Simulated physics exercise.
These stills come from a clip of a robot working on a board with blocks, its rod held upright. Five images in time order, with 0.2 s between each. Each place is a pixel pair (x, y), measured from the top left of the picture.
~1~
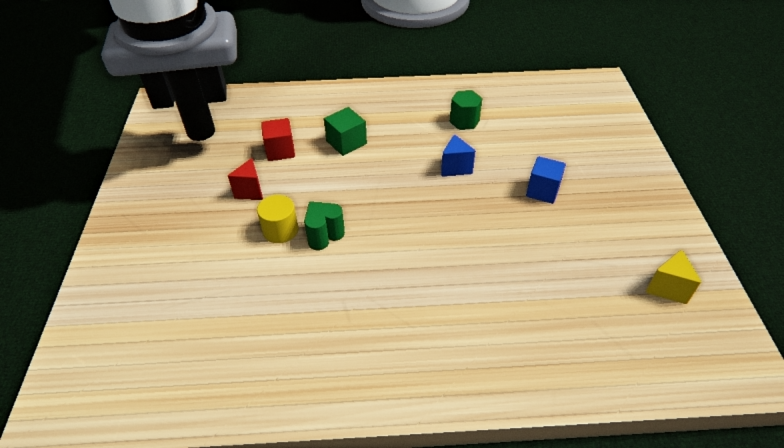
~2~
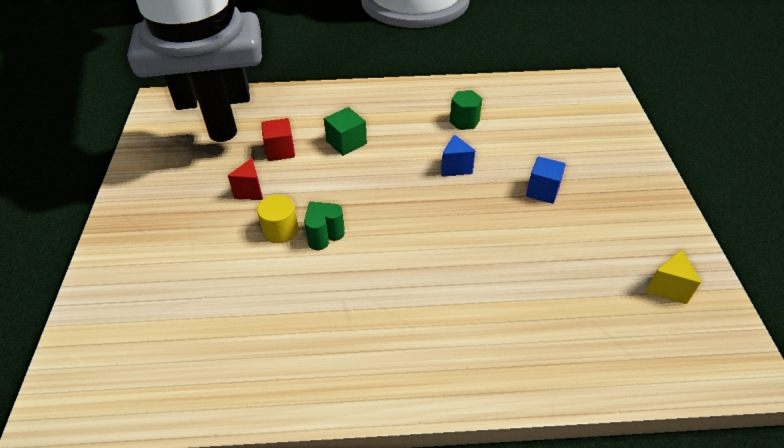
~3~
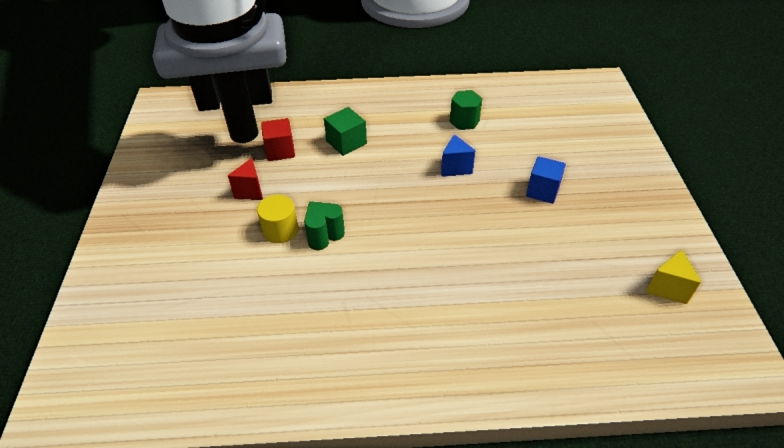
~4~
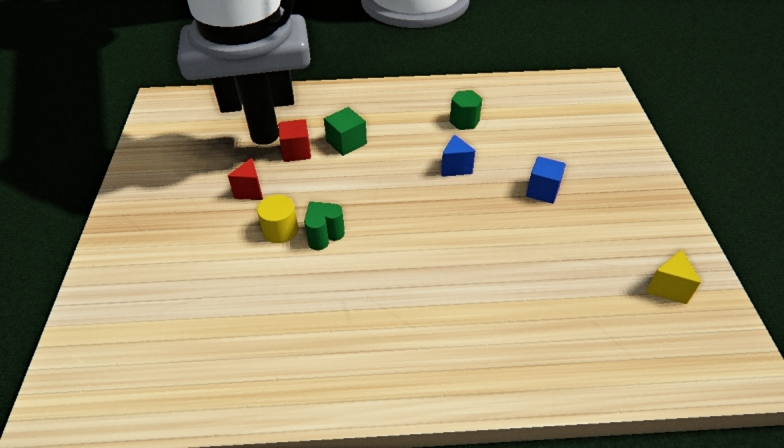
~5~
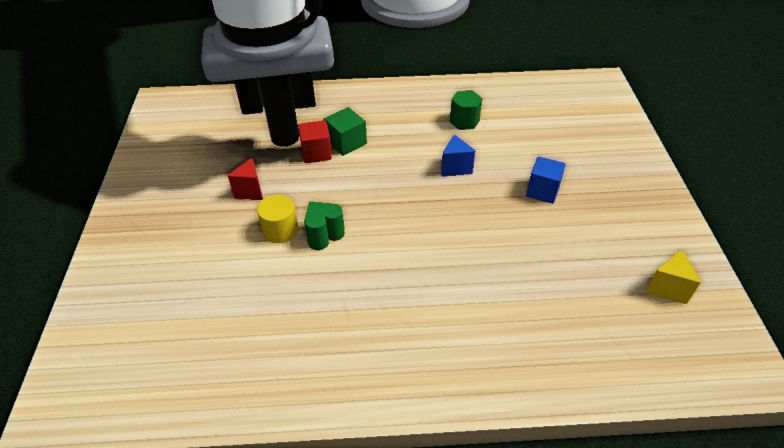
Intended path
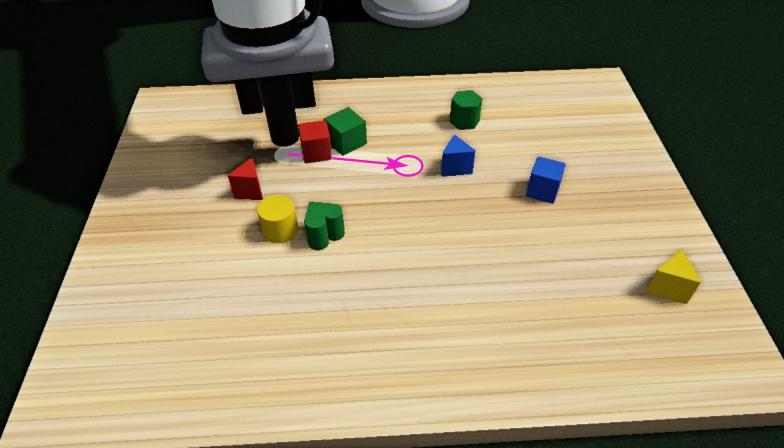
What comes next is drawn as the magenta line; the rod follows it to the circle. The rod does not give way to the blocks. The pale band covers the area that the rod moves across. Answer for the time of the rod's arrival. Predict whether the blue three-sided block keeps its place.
Still in place.
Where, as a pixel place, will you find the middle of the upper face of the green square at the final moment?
I'd place it at (393, 104), taking the centre of its top.
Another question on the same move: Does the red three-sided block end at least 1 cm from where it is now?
I expect not.
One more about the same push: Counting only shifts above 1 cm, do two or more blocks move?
Yes - that is the case.
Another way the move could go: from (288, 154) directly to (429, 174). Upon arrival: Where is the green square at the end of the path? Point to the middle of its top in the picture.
In the picture, it is at (386, 106).
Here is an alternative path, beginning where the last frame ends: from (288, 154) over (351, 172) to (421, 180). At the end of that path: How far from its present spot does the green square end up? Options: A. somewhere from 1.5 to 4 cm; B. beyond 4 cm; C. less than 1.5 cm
(A)
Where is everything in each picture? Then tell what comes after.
Tip of the rod (201, 132), middles of tops, red three-sided block (245, 170), red square (276, 128), green square (344, 119), blue three-sided block (458, 146), in the first picture.
Rod (223, 133), nothing pushed, in the second picture.
Rod (244, 135), nothing pushed, in the third picture.
Rod (265, 136), red square (293, 129), in the fourth picture.
Rod (285, 138), red three-sided block (245, 170), red square (313, 130), green square (344, 119), blue three-sided block (458, 146), in the fifth picture.
The line goes from (288, 154) directly to (408, 166).
The first path, step by step. One third of the way, rod (326, 141); red square (355, 127), turned 30° anticlockwise; green square (373, 111).
Two thirds of the way, rod (367, 145); red square (392, 124), turned 70° anticlockwise; green square (391, 105), turned 45° anticlockwise.
At the end, rod (408, 149); red three-sided block unmoved; red square (415, 122), turned 125° anticlockwise; green square (393, 104), turned 55° anticlockwise; blue three-sided block unmoved.
